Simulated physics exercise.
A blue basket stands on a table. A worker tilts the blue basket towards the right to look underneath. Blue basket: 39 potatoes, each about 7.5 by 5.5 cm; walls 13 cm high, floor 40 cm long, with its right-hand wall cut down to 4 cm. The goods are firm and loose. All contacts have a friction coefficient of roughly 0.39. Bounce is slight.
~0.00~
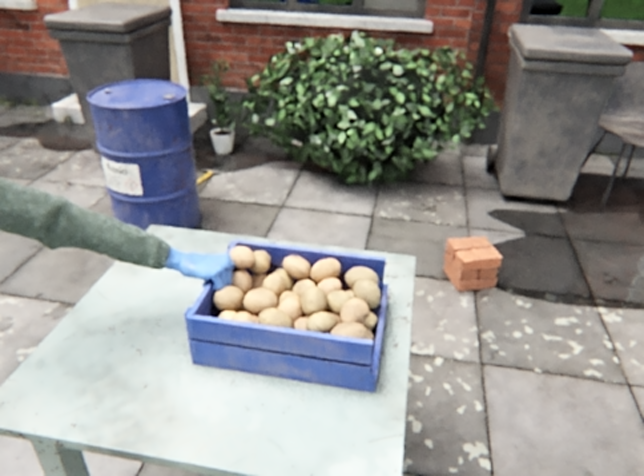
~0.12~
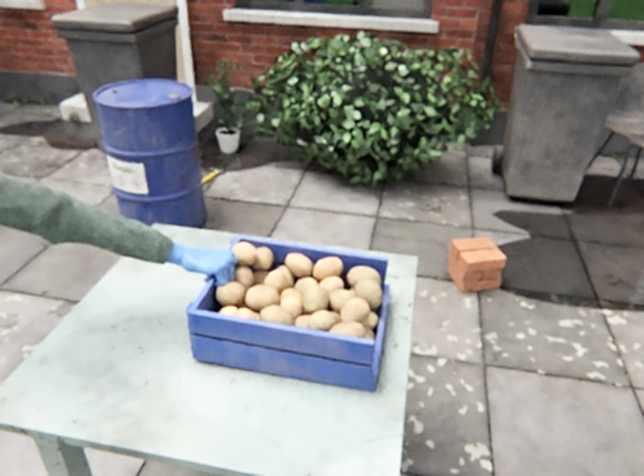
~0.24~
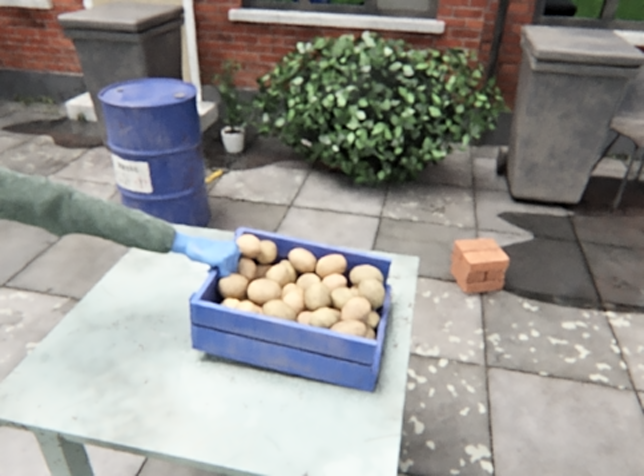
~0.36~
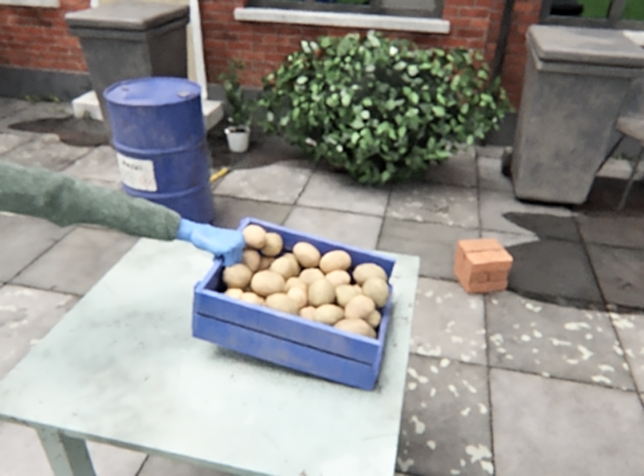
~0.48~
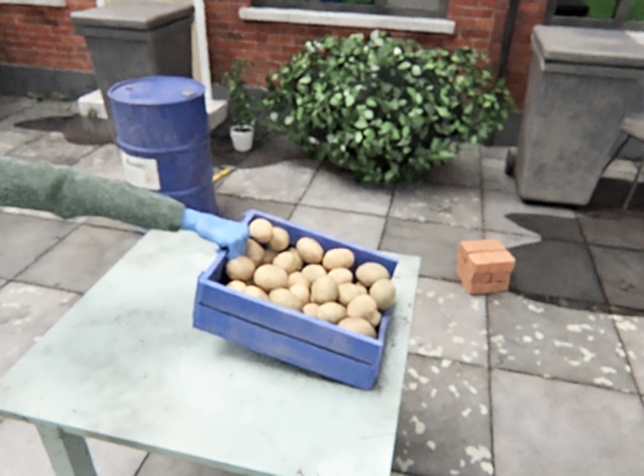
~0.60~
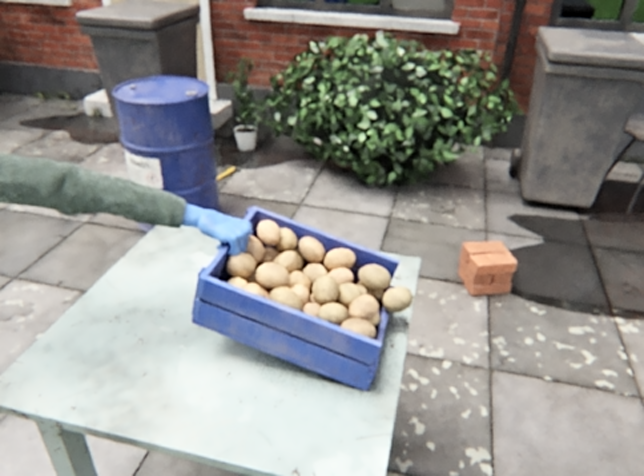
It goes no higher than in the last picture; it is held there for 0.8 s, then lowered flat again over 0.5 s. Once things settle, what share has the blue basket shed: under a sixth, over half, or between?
It sheds under a sixth of them.
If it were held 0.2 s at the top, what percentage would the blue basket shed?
Then blue basket 10 per cent.
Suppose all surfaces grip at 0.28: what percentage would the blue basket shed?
Then blue basket 0 per cent.
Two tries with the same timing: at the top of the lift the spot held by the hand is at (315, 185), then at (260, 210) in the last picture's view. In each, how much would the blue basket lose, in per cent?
Blue basket 40 then 20 per cent.
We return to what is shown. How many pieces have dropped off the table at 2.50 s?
About 3.
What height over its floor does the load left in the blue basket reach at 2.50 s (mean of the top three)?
Roughly 13 cm high.
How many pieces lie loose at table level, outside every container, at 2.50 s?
Roughly 0.
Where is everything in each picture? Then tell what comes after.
In the first frame (we follow the rim corner now nearest the camera; the camera moves round a little), blue basket at (373, 342); tilt 0°; nothing out yet.
Blue basket at (374, 343); tilt 1°, in the second frame.
Blue basket at (377, 343); tilt 5°, in the third frame.
Blue basket at (380, 343); tilt 9°, in the fourth frame.
Blue basket at (382, 344); tilt 13°, in the fifth frame.
Blue basket at (381, 345); tilt 14°; 1 out, the lowest potato at (398, 300), in the sixth frame.
After 0.90 s, tilt 14°; 2 of 39 out of the blue basket.
After 1.29 s, tilt 14°; 3 of 39 out of the blue basket.
After 1.82 s, tilt 1°; 3 of 39 out of the blue basket.
Outcome (at 2.50 s), 3 of 39 out of the blue basket. Asked share, 3 of 39, 8 per cent.
